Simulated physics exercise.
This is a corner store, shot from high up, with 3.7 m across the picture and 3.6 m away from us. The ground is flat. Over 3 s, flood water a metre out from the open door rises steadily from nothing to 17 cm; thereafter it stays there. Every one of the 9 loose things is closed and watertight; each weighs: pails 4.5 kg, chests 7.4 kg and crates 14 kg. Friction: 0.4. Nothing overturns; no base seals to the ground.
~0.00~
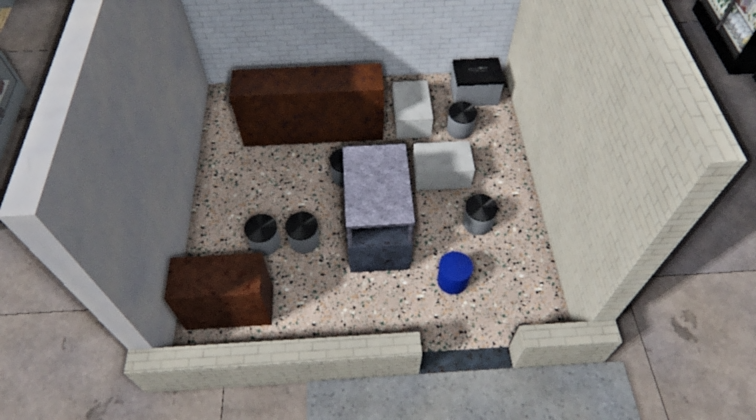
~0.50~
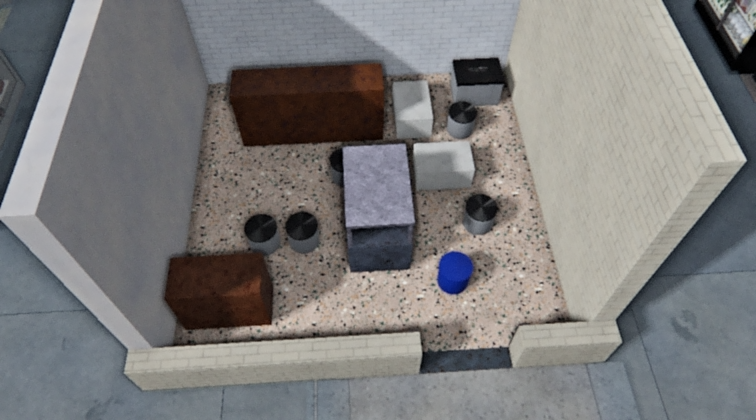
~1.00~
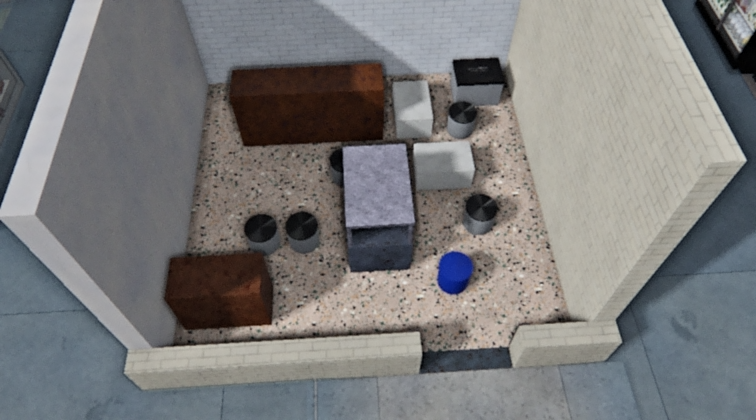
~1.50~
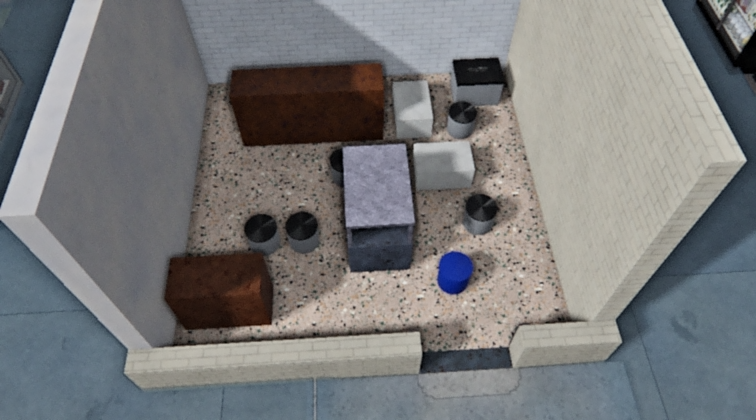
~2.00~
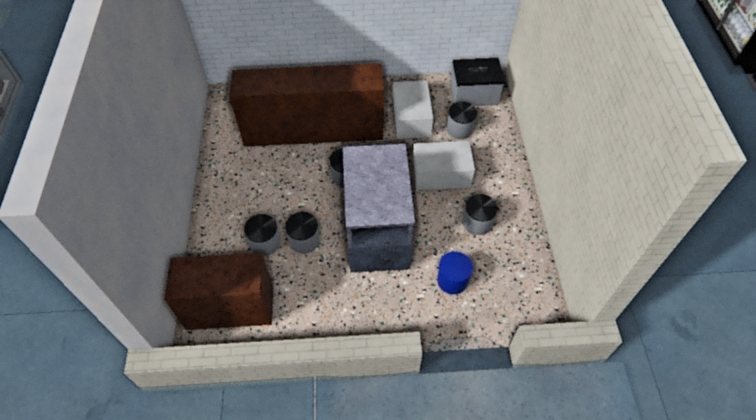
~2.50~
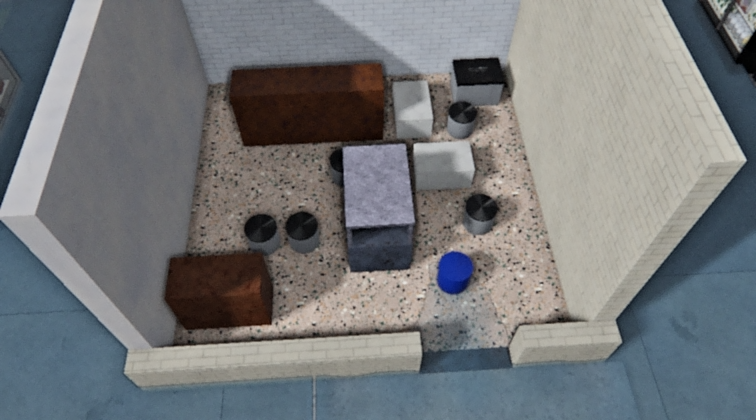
A small corner store with a speckled floor and pale walls is seen from high up, looking down over its low front wall and doorway. Rusty brown chests stand at the back and front left, a grey block in the middle, with pale crates, dark-topped drums and a blue pail nearer the doorway. The pavement outside turns from grey-beige to wet blue, then a thin sheet of water enters through the doorway towards the pail, while the objects and camera stay still.
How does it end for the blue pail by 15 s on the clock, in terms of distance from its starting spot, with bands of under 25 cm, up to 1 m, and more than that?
I'd say it gets moved far off.
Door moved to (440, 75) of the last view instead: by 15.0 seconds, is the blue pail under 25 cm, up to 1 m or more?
As for the blue pail, it winds up a long way off.
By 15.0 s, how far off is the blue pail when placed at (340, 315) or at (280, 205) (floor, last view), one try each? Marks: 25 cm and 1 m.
In that order: It shifts a modest distance; it shifts a modest distance.
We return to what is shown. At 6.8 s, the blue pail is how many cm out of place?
Roughly 150 centimetres by that point.
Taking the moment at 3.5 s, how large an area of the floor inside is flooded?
Roughly 2.5 m2.
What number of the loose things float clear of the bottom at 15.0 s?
By my count, 9.
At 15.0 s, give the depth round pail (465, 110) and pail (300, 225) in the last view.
Some 12 cm at the first, some 10 cm at the second.
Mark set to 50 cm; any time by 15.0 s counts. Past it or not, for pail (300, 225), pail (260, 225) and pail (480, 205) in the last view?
In turn: Beyond, within, beyond.
After 3.5 s the blue pail is near (451, 225), 0.5 m from its start, aground; 0 afloat.
After 6.8 s the blue pail is near (373, 143), 1.7 m from its start, aground; 2 afloat.
After 11.0 s the blue pail is near (266, 178), 2.2 m from its start, aground; 5 afloat.
After 15.0 s the blue pail is near (322, 181), 1.6 m from its start, afloat; 9 afloat.
